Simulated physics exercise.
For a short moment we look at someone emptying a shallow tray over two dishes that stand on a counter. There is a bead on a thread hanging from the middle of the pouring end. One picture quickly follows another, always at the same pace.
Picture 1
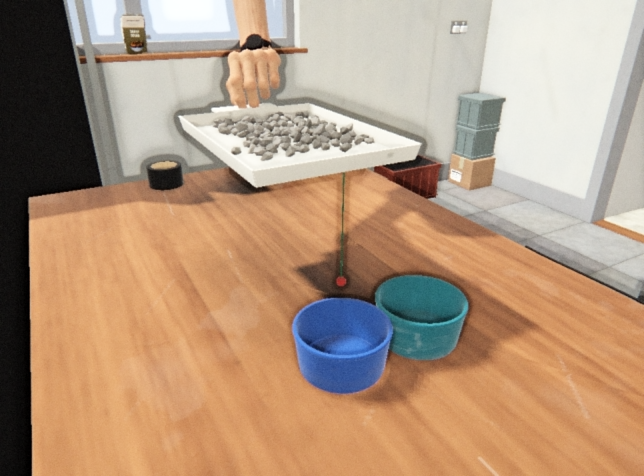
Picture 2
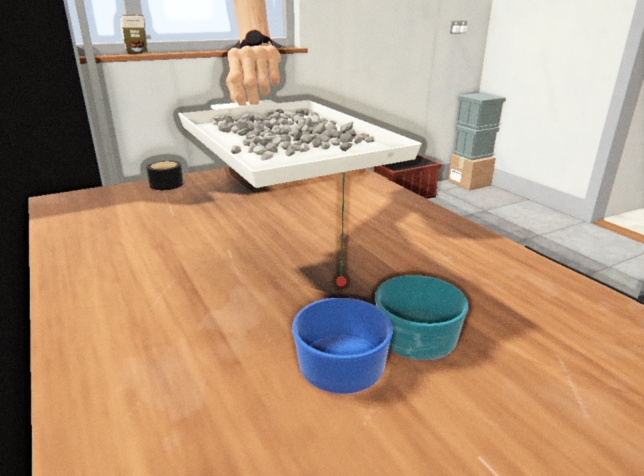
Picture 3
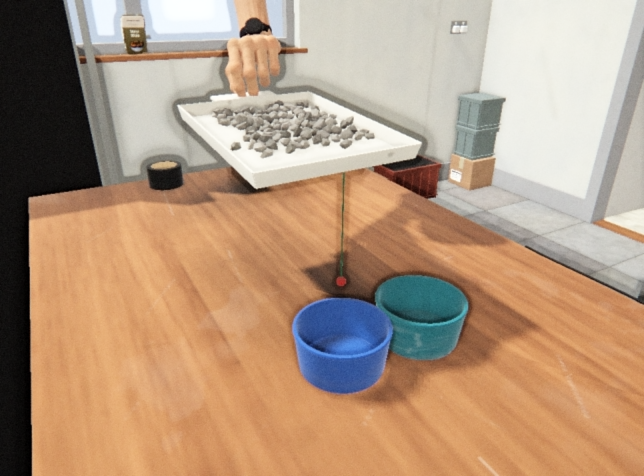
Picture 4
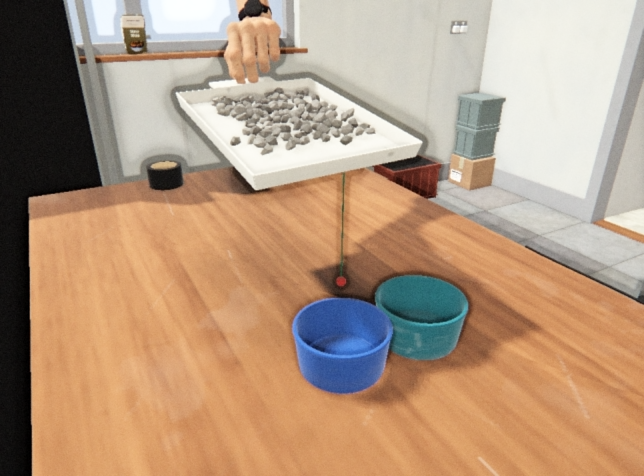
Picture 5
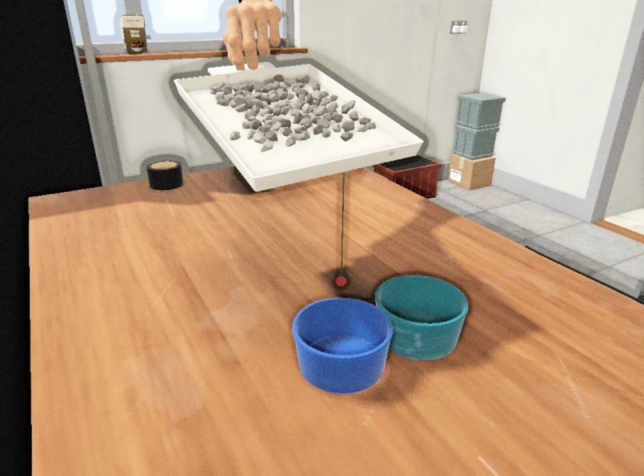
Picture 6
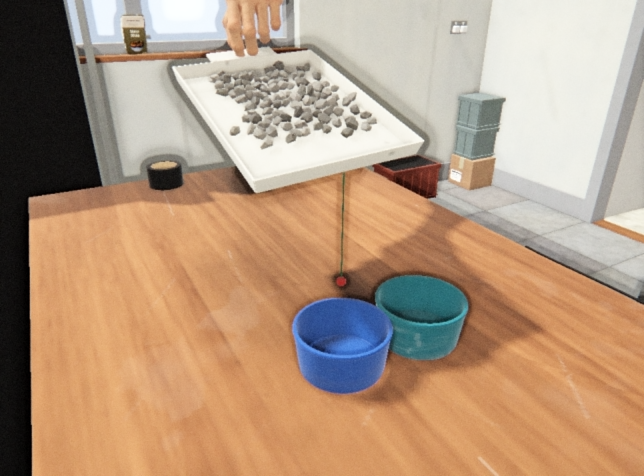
Over a wooden counter with a blue dish and a green dish on it, a hand held a white tray of gray gravel level, then steadily raised the back, tilting it toward its front left corner.
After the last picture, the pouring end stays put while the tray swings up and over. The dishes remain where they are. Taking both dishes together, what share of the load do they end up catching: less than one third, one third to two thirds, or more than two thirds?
They catch one third to two thirds.
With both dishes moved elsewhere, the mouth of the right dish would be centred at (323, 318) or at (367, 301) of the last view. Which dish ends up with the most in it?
Run 1: The one on the right side. Run 2: The one on the left side.
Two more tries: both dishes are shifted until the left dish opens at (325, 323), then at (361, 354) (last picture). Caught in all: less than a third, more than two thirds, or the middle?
The earlier try, in the middle band; the later try, less than a third.
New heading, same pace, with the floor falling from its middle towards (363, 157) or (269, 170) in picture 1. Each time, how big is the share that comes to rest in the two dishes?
60 % and 10 %.
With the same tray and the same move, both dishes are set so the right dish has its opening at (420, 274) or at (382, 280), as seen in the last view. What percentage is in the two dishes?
That makes 20 per cent, followed by 20 per cent.
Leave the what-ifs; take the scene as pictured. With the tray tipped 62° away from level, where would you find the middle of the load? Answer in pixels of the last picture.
The middle of the pieces lands at roughly (315, 160).
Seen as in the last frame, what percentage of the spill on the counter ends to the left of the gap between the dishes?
I'd put it at around 80 per cent.
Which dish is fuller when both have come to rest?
The left side.
Shortly afterwards, tray tipped steeply; the bulk on the tray; a little in the air.
Next, tray tipped past a quarter turn; near a third on the tray; near a quarter in the left dish; only a few in the right dish; near a quarter outside both; a little in the air.
Some moments later, tray tipped past a quarter turn; near half in the left dish; a little in the right dish; near half outside both.
In the end, tray tipped past a quarter turn; near half in the left dish; a little in the right dish; near half outside both.
